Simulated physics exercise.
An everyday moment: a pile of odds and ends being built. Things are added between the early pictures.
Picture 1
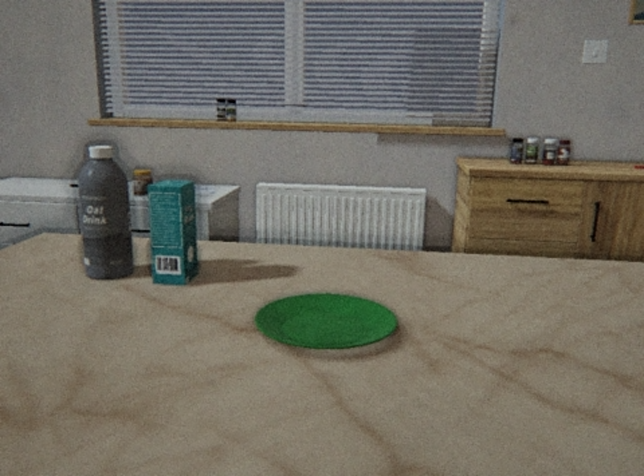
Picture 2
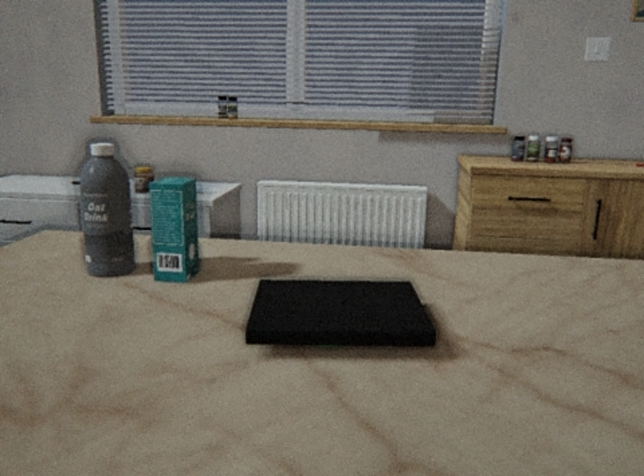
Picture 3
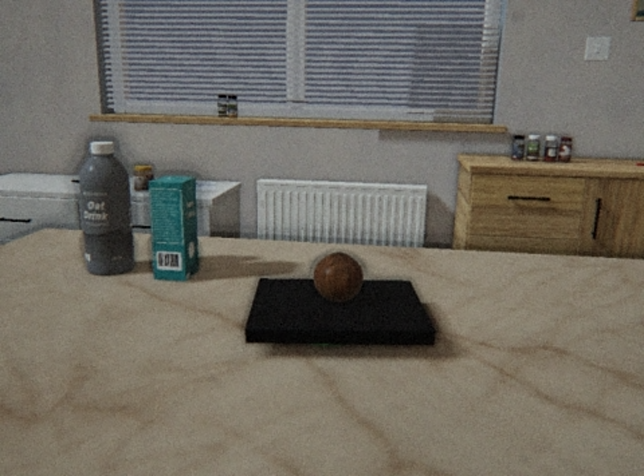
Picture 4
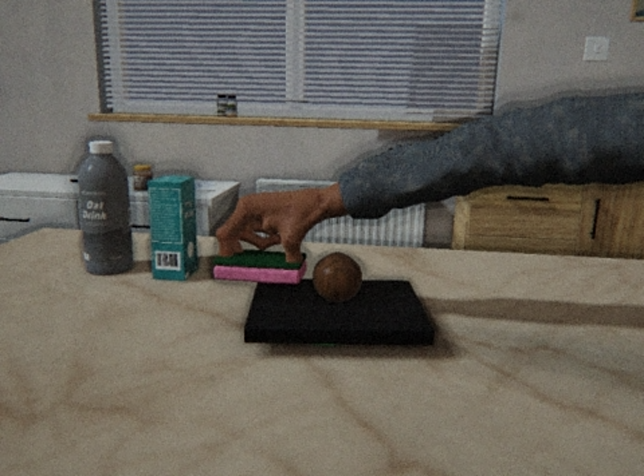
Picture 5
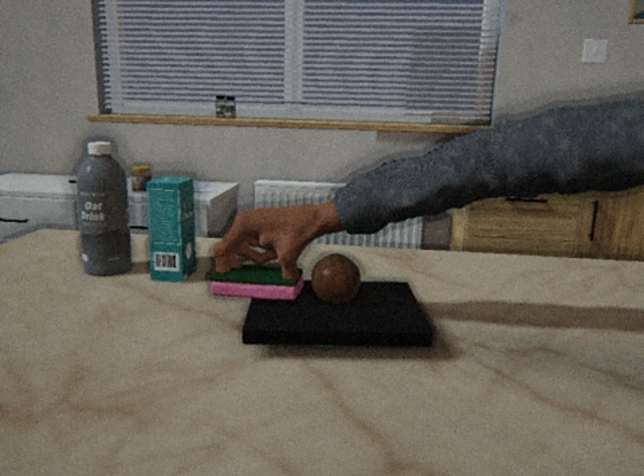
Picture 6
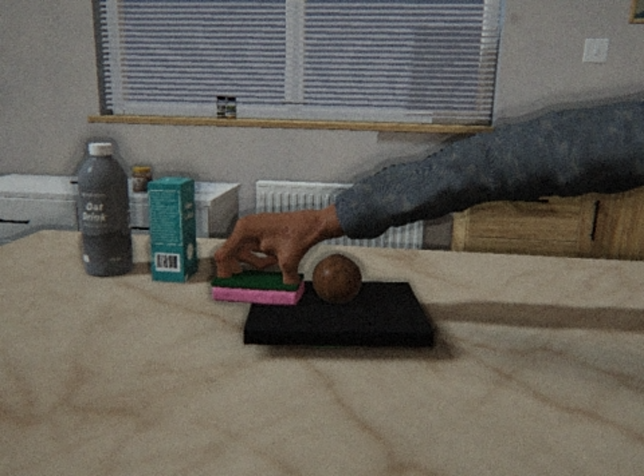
On a marbled kitchen counter, a green plate is seen first, then a black board with a brown ball added on top, and a hand reaches in from the right and lowers a pink and green sponge slightly beside the ball.
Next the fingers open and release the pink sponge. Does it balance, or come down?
As it turns out, it keeps its balance.
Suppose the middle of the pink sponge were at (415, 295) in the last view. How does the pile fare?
Then it keeps its balance.
Then, 0.20 s on from there, no change.
Then, 0.60 s on from there, pink sponge resting near (259, 288).
In the end, all 6 unmoved. At the end, from the last picture's camera, pink sponge near (259, 288). The pile stays up.
